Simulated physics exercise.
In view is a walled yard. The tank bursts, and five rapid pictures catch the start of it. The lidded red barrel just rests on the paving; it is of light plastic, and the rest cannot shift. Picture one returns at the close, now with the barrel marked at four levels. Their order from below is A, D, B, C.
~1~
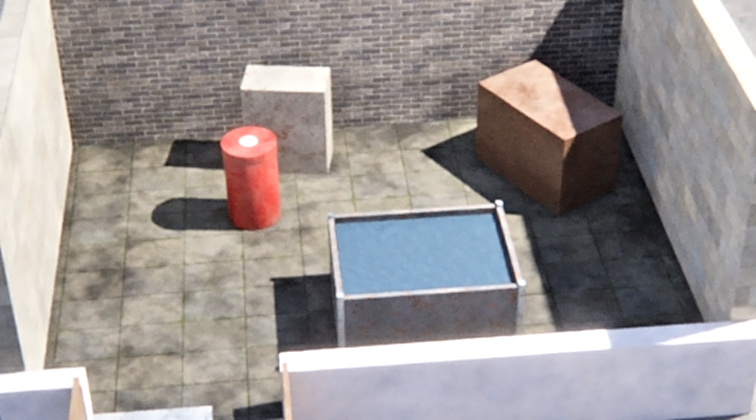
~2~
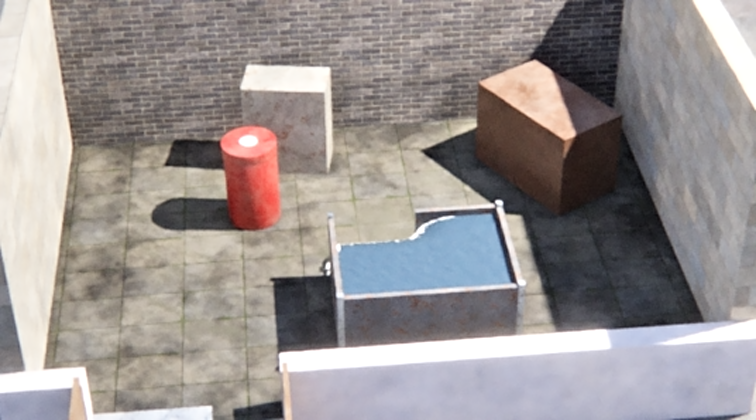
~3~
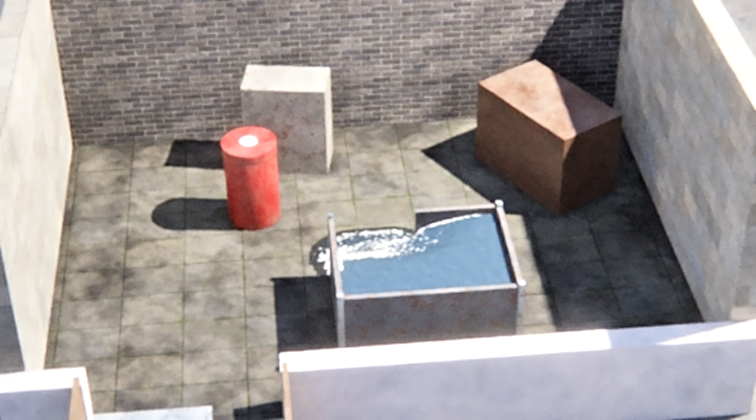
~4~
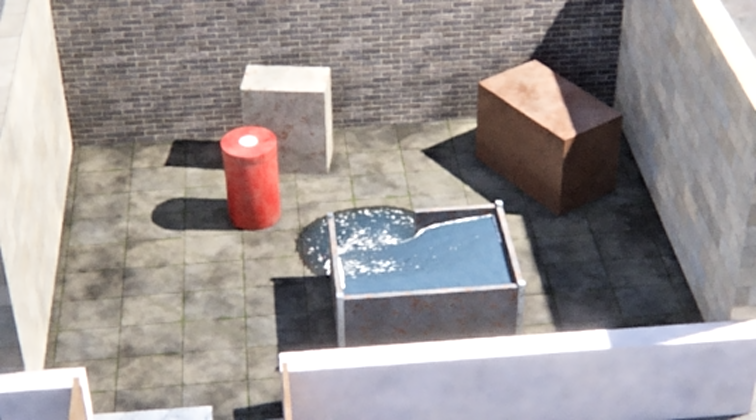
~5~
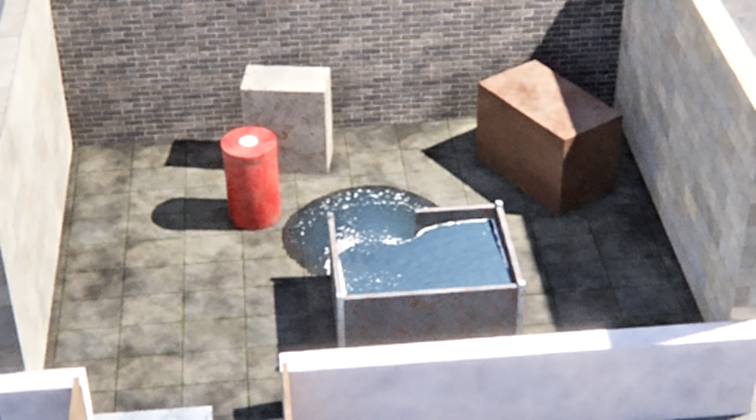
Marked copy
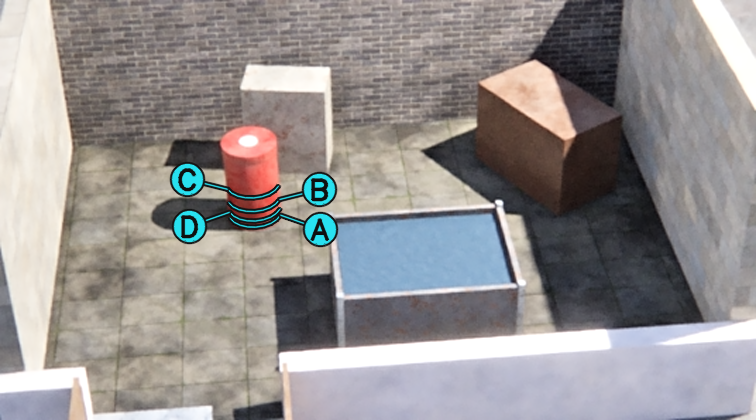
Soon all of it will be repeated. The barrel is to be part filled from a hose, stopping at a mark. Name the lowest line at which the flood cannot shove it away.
It is B.
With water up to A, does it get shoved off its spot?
Yes, that goes wrong.
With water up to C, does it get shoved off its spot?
No, that is safe.
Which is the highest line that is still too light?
D it is.
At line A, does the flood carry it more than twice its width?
Yes, clearly.
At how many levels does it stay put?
Two of them.
In cyan, A at (255, 227); B at (254, 211); C at (253, 197); D at (255, 221); from the bottom up A, D, B, C.
With A, it is pushed about 3 times its own width away.
With B, it does not move.
With C, it does not move.
With D, it is pushed about its own width away.
